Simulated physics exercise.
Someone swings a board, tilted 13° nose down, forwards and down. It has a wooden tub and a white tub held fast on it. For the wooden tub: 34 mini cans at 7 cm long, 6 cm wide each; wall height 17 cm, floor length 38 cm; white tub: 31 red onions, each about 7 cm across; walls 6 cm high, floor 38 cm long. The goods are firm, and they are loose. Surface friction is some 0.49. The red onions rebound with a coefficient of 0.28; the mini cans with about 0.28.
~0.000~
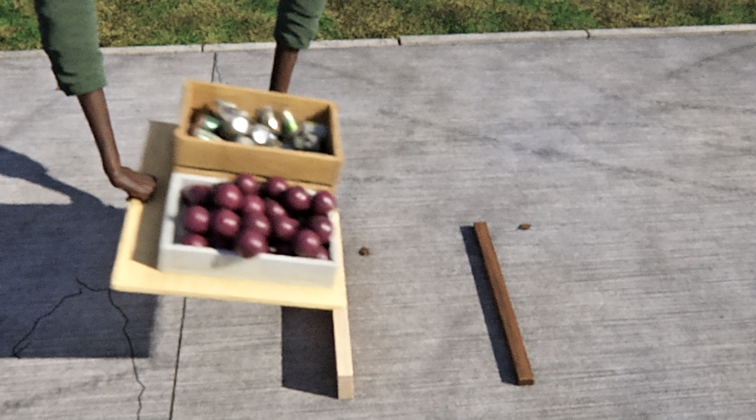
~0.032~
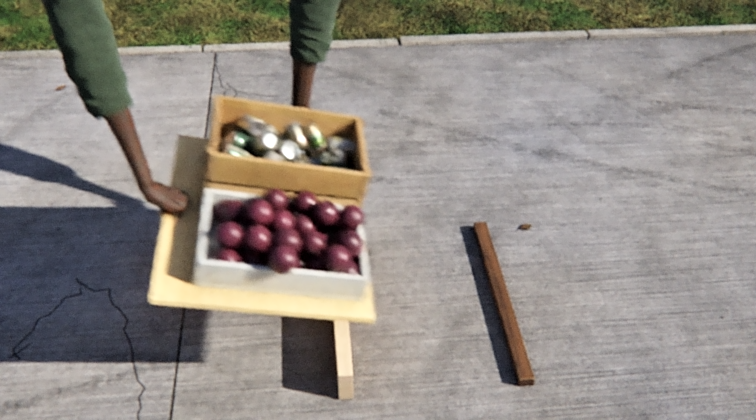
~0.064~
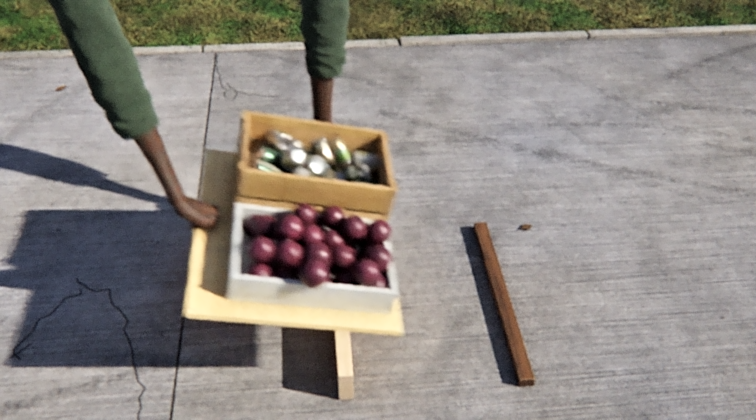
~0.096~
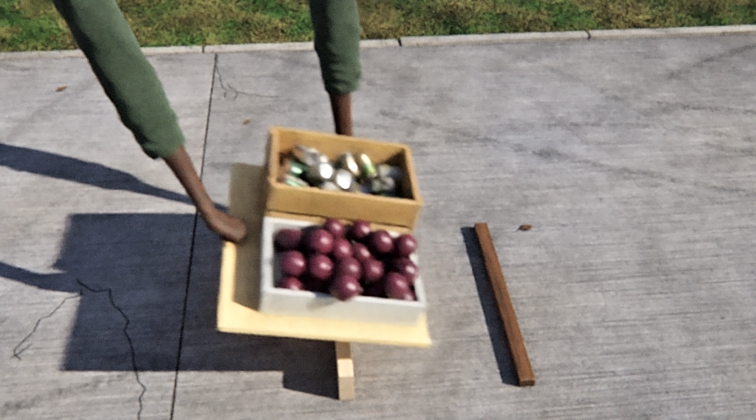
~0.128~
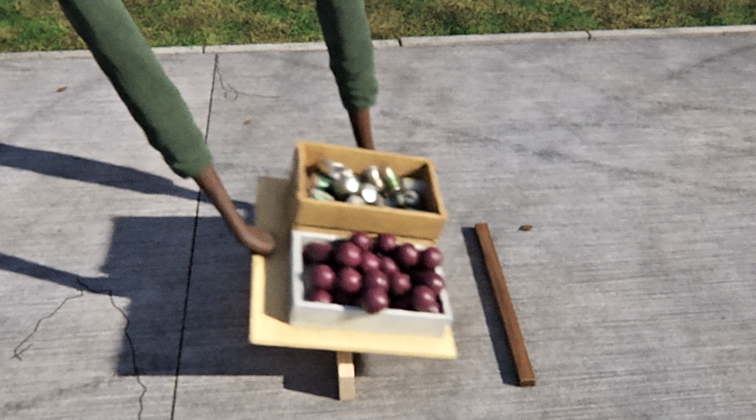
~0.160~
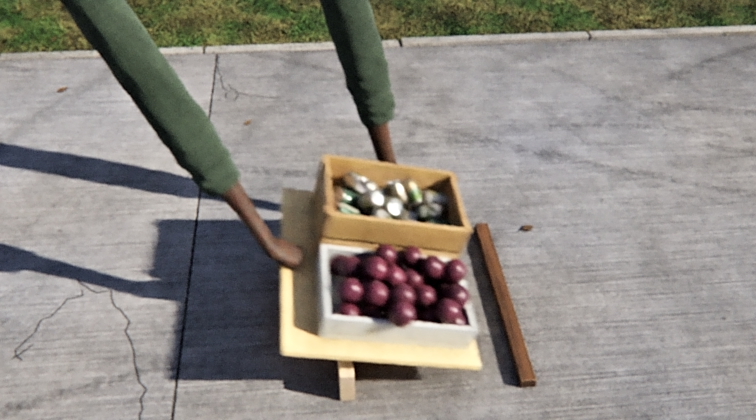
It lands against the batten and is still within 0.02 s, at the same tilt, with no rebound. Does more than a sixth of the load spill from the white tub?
Spillage: North of a sixth.
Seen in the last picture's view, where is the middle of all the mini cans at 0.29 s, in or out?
I'd put the middle close to (436, 235).
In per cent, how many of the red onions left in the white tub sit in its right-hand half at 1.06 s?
Around 50 per cent.
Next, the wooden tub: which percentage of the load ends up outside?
The wooden tub comes in at 5 in a hundred.
After 0.21 s, touchdown against the batten.
After 0.29 s, the wooden tub has all 34 and the white tub is down by 2 of 31.
After 0.41 s, the wooden tub has all 34 and the white tub is down by 5 of 31.
After 0.63 s, the wooden tub is down by 1 of 34 and the white tub is down by 8 of 31.
When it is over (at 1.06 s), the wooden tub is down by 1 of 34 and the white tub is down by 8 of 31. Asked share, 8 of 31, 26 per cent.
